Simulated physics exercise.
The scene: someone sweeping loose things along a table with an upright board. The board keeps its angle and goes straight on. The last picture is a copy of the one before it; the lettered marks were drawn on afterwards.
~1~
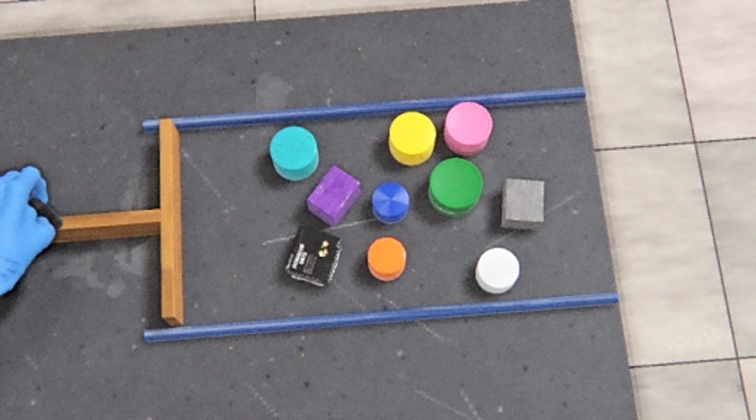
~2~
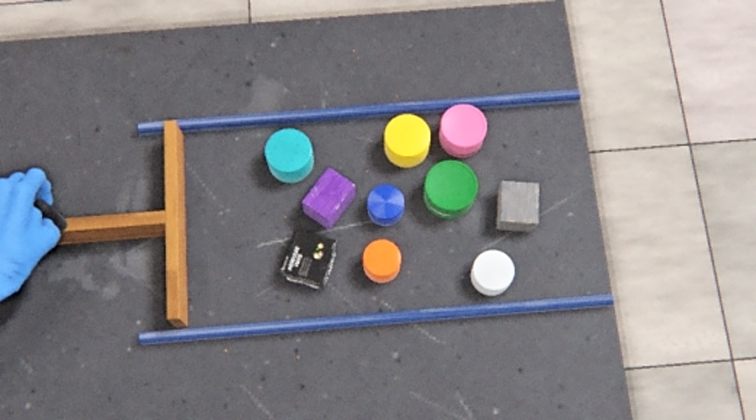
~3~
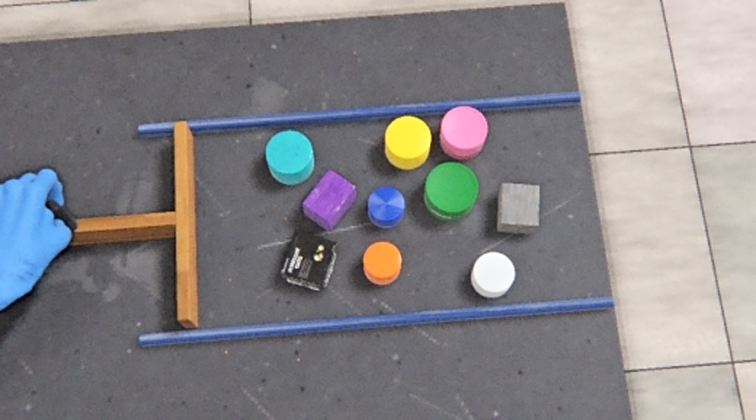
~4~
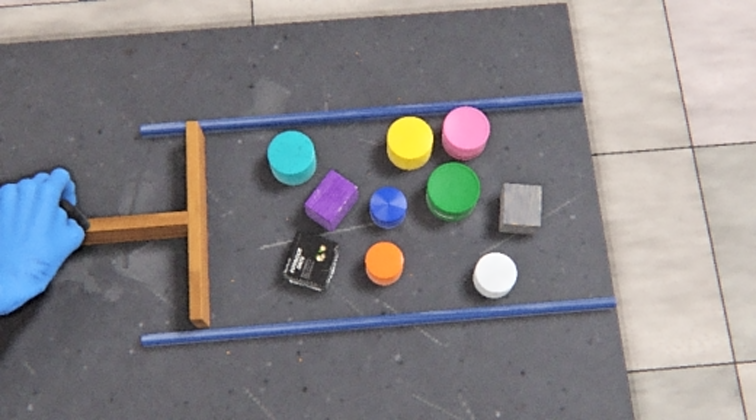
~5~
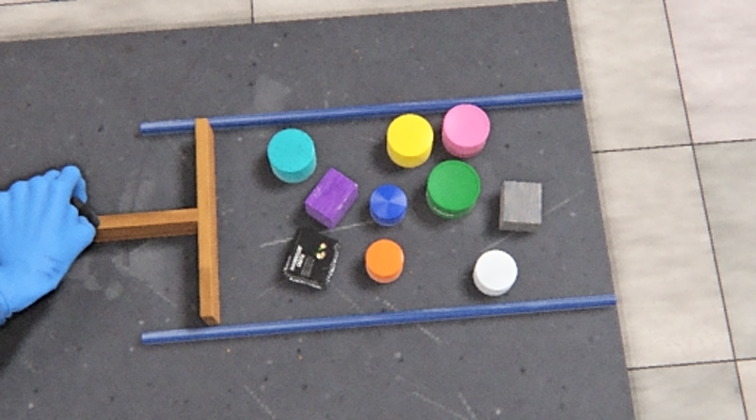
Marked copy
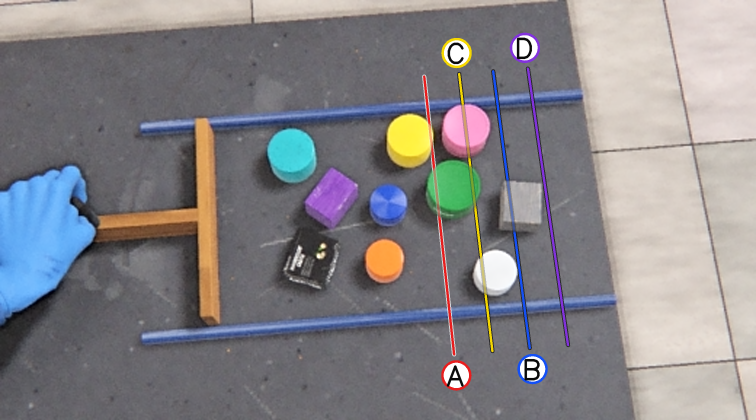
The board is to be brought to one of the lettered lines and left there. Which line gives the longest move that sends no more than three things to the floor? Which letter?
As far as mark B.
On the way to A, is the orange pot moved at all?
By then, yes.
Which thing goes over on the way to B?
The pink tub.
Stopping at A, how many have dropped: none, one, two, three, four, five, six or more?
The count is none.
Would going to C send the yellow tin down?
No.
On the copy, A at (438, 209); B at (511, 203); C at (475, 206); D at (547, 200).
On B. First, board (315, 205); turquoise pot (342, 151); orange pot (391, 261).
Then, board (425, 197); pink tub (533, 122); grey block (530, 207).
Finally, board (510, 190); pink tub over the edge; grey block (595, 214); one fallen.
By contrast, A is within the limit but short; C is within the limit but short; D drops six.
